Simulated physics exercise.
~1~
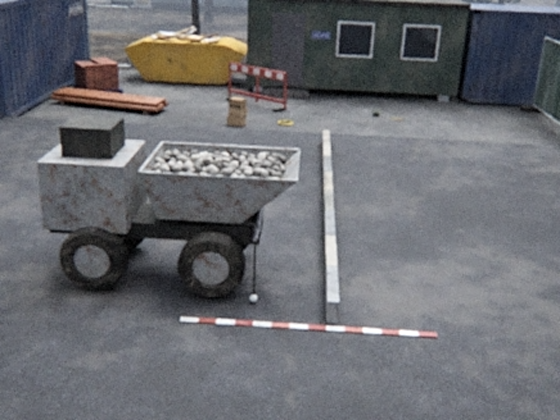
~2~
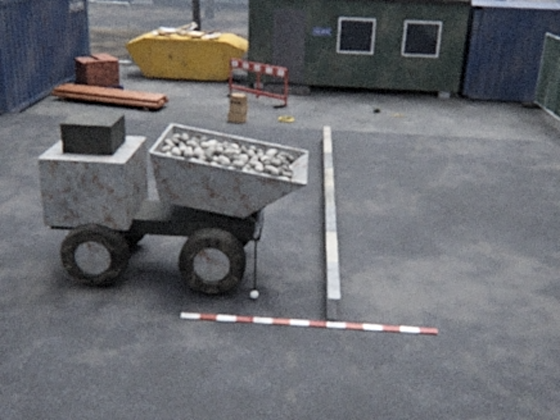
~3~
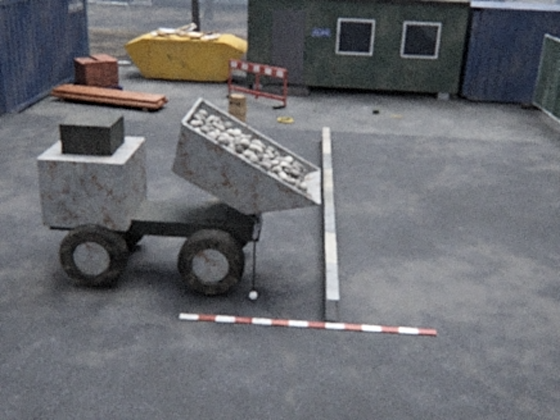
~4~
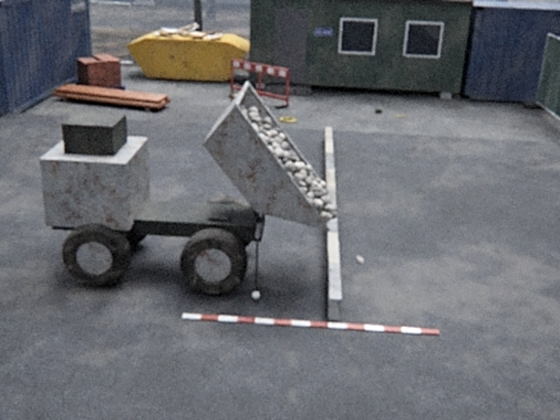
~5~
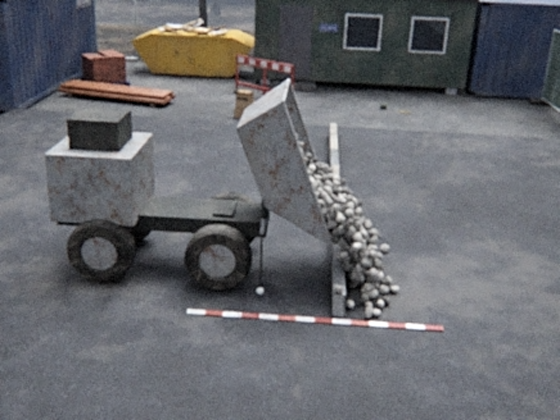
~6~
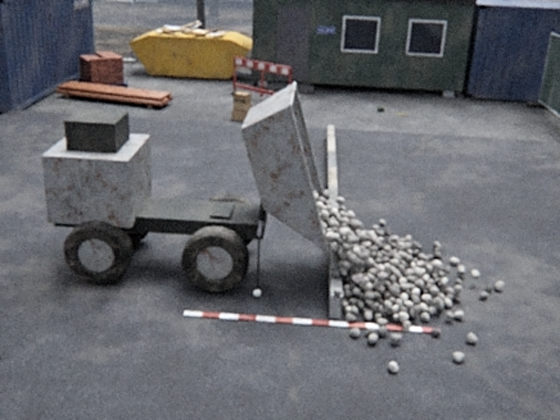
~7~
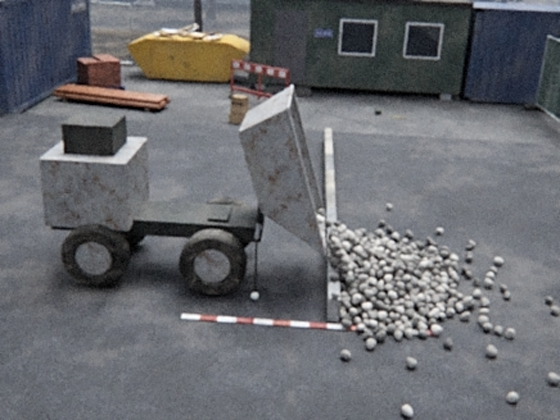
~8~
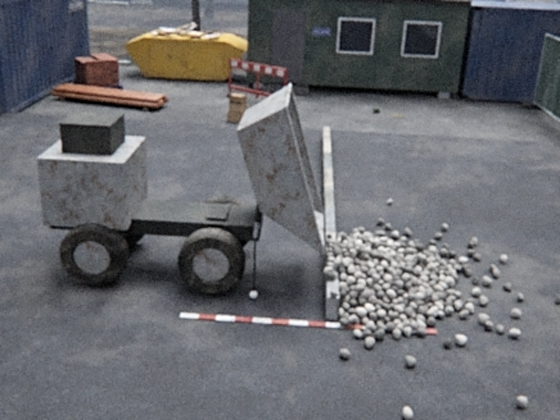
We see a small dumper loaded with rounded cobbles tip its body steeply toward a low kerb on the right; the stones slide out, tumble over the kerb and scatter, coming to rest in a spread-out heap beyond it while the emptied body stays raised.
